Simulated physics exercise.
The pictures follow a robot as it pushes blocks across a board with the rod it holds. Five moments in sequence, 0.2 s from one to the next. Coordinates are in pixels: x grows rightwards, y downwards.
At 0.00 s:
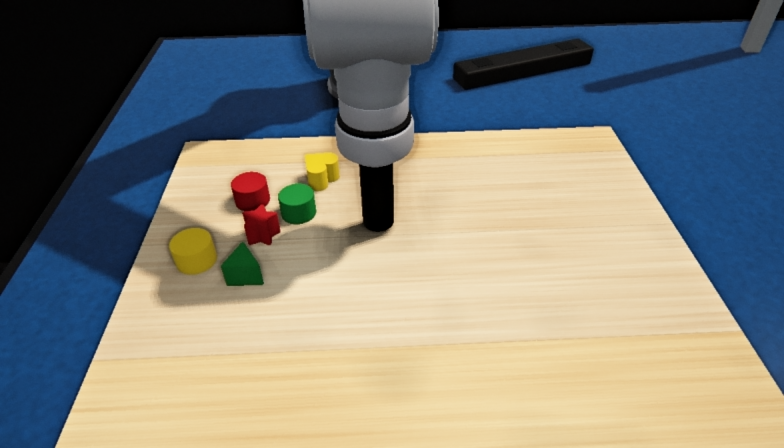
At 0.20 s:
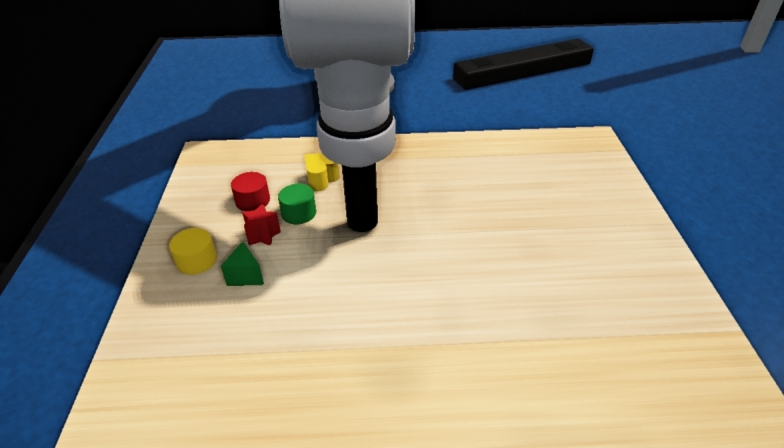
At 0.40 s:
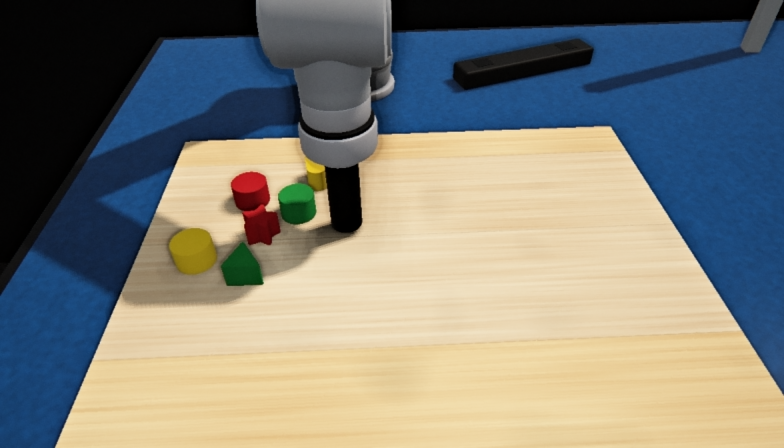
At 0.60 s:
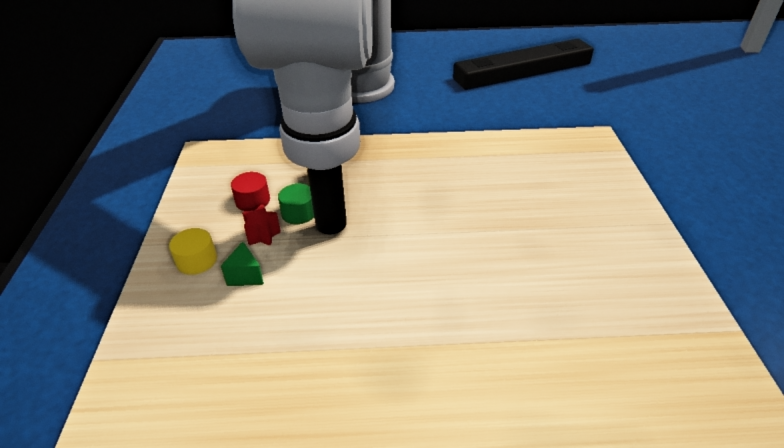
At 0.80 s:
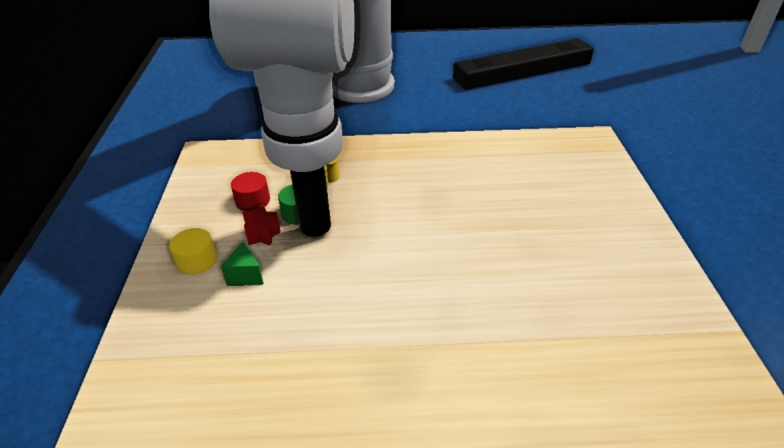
Robot arm with a black rod sliding slowly left across a wooden board toward small red, green and yellow blocks.
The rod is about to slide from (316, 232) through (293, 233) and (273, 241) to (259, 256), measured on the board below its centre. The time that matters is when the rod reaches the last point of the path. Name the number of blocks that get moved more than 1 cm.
The number is one.
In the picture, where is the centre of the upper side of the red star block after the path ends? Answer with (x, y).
I expect it at (238, 219).
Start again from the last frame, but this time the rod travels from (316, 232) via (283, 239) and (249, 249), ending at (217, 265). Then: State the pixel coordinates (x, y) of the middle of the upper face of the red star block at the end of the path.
The middle of the upper face of the red star block will lie at about (224, 216) in the picture.
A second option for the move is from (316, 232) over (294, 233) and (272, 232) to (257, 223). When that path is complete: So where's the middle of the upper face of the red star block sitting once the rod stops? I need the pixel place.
At pixel (225, 214).
On the path given first. Halfway along, rod (280, 230); red star block (247, 217), turned 20° anticlockwise; green cylinder (292, 192).
At the end, rod (257, 251); yellow cylinder not moved; green triangular block (239, 259); red star block (238, 219), turned 15° clockwise; green cylinder (292, 192).
